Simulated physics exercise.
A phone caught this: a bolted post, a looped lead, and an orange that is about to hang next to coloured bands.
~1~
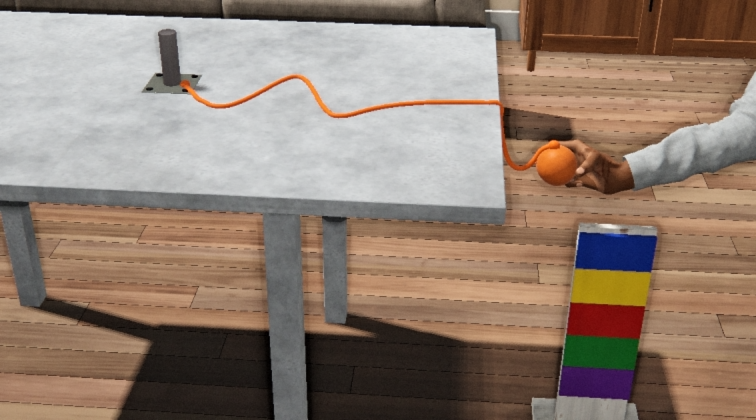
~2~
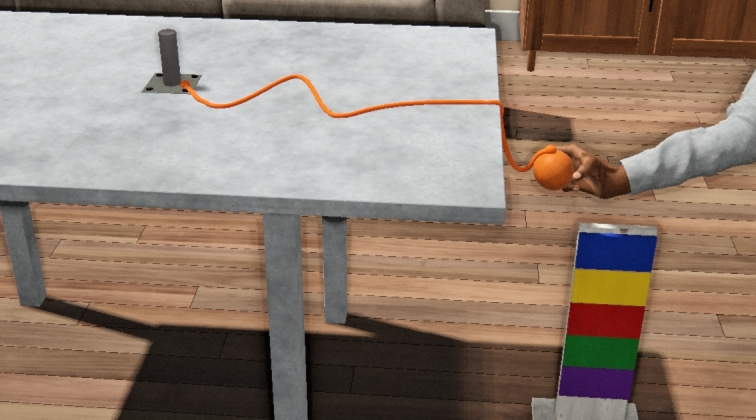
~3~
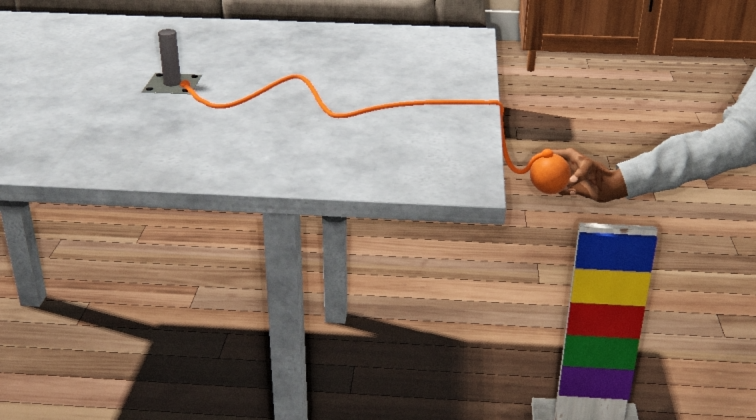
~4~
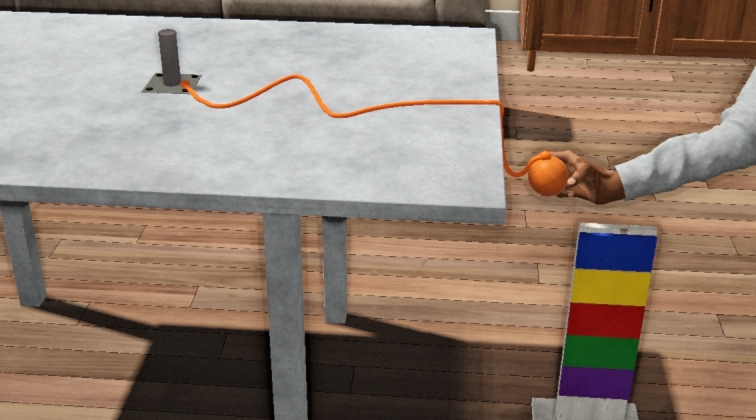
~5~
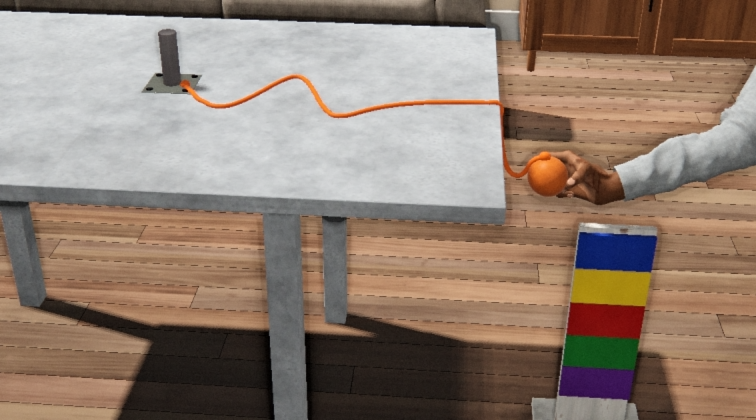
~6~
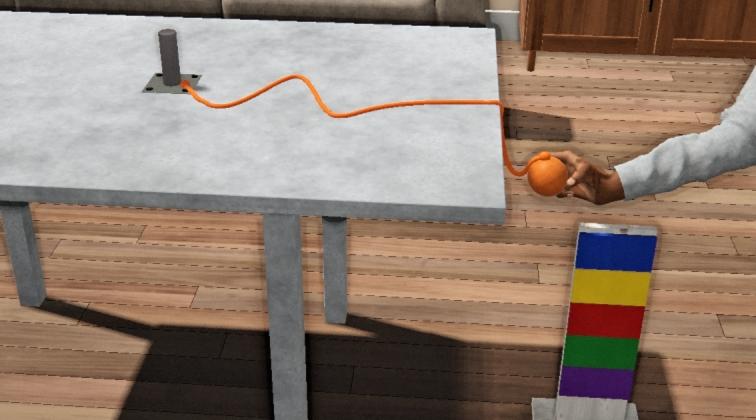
A hand in a pale sleeve holds an orange ball just off the right edge of a grey table, seen from slightly above in a wood-floored room. An orange cord winds from a dark post across the tabletop to the ball, and a panel banded blue, yellow, red, green and purple stands below. The hand eases the ball slightly down and left, then stays still.
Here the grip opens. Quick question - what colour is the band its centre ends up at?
It's the green band.
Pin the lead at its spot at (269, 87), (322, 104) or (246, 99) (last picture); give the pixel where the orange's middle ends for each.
Near (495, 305), then (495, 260), then (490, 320).
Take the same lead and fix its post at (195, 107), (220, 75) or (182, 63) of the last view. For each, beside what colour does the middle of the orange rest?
Answer, in order: Purple, purple, green.
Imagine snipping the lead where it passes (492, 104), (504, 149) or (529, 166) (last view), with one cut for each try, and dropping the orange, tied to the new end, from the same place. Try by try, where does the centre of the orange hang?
Case by case: Close to (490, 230), (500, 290) and (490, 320).
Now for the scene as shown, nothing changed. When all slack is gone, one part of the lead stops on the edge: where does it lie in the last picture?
About (364, 111).
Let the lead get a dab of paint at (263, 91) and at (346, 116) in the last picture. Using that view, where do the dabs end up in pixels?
Roughly at (311, 93), and the other roughly at (478, 105).
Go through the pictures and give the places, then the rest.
The first frame shows orange (557, 165); blue (616, 254); yellow (611, 289); red (606, 322); green (601, 354); purple (596, 384).
The second frame shows orange (554, 170); lead through (205, 102) (280, 82) (321, 104) (404, 105) (500, 116).
The third frame shows orange (550, 174).
The fourth frame shows orange (549, 176); lead through (205, 102) (280, 82) (321, 104) (404, 105) (500, 116).
The fifth frame shows orange (548, 177).
The sixth frame shows orange (548, 177); lead through (205, 102) (280, 82) (321, 104) (404, 105) (500, 116).
Soon after, orange near (470, 313); level with red.
After that, orange near (502, 340); level with green.
In the end, orange near (477, 336); level with green. The lead holds its middle at green.
